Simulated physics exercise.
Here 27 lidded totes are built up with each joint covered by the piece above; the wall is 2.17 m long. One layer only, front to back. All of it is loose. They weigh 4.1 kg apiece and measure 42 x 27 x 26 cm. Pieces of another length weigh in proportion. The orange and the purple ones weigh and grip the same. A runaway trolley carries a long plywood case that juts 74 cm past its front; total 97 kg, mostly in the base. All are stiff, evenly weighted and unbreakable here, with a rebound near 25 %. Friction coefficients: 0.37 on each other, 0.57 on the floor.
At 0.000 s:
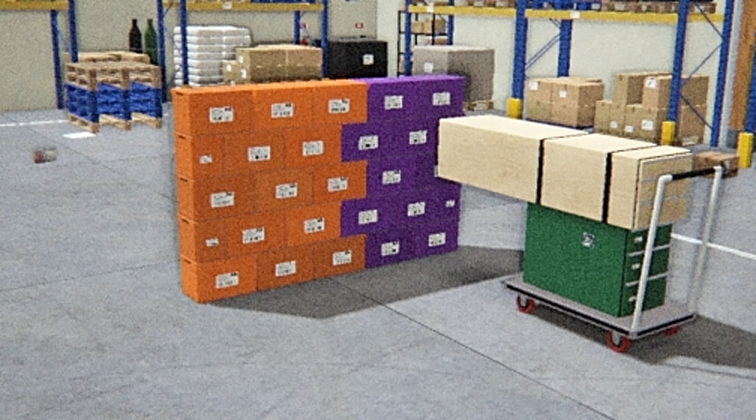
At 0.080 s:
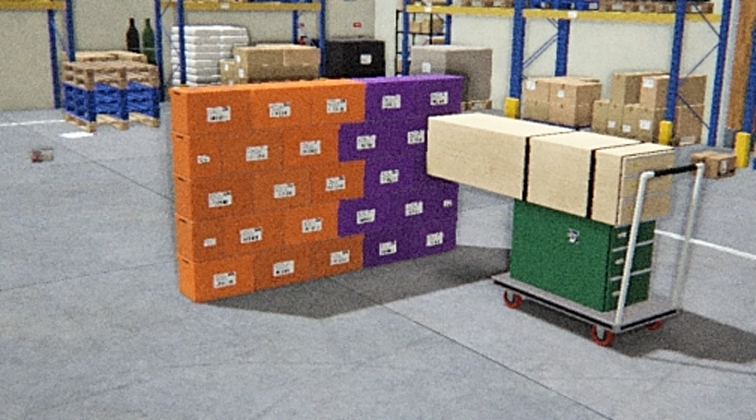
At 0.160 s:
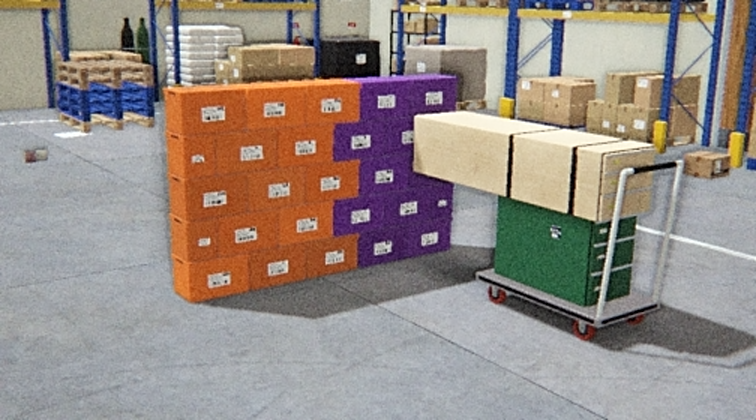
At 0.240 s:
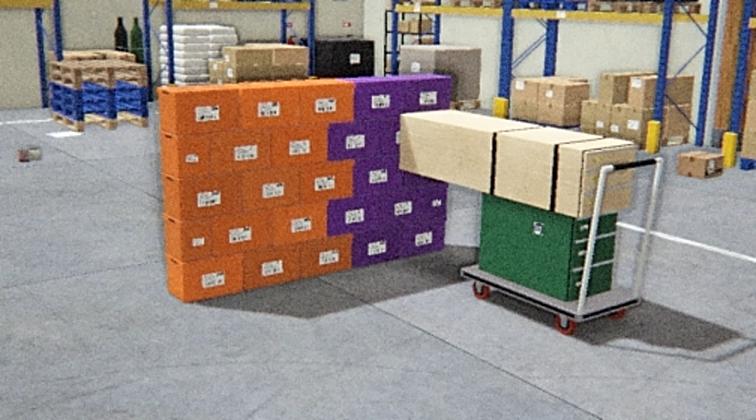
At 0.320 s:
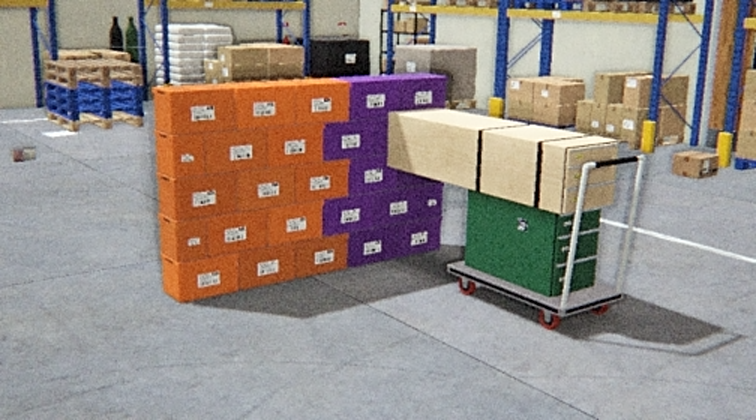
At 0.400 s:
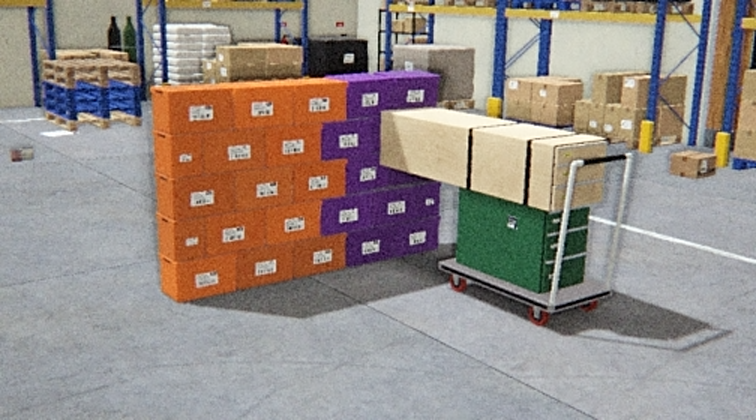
A cart carrying a green cabinet and long pale boxes rolled left toward a wall of orange and purple boxes, until its overhanging load met the purple end and nudged some of them slightly.
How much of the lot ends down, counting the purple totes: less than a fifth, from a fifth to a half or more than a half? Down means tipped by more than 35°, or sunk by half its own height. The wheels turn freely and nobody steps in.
Ending down: Over a half.
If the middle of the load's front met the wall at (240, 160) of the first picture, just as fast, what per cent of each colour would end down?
In that case orange 60, purple 0 per cent.
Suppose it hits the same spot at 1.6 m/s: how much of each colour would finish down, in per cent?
In that case orange 10, purple 70 per cent.
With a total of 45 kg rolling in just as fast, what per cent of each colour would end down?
In that case orange 10, purple 70 per cent.
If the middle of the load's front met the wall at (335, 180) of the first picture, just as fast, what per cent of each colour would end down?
Then orange 80, purple 50 per cent.
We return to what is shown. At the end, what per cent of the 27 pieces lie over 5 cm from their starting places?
45 per cent.
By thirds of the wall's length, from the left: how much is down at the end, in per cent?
Left 0, middle 30, right 80 per cent.
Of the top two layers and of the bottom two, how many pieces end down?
From the top 6, from the bottom 2.
By 0.72 s, load 30 cm past the wall's line, still rolling; none of the 12 purple totes down (0 of 27 in all colours); top purple tote tilted 15°; top orange tote tilted 14°.
By 1.10 s, load 51 cm past the wall's line, still rolling; 8 of the 12 purple totes down (9 of 27 in all colours); top purple tote tilted 65°, 59 cm lower; top orange tote tilted 46°, 17 cm lower.
By 1.74 s, load 78 cm past the wall's line, still rolling; 9 of the 12 purple totes down (10 of 27 in all colours); top purple tote on its side; top orange tote on its side.
When it is over (3.0 s), load 81 cm past the wall's line, stopped; 9 of the 12 purple totes down (10 of 27 in all colours); top purple tote on its side; top orange tote upside down. That is 75 per cent. In pixels of the last frame, middles, top purple tote near (219, 186), top orange tote near (149, 234).
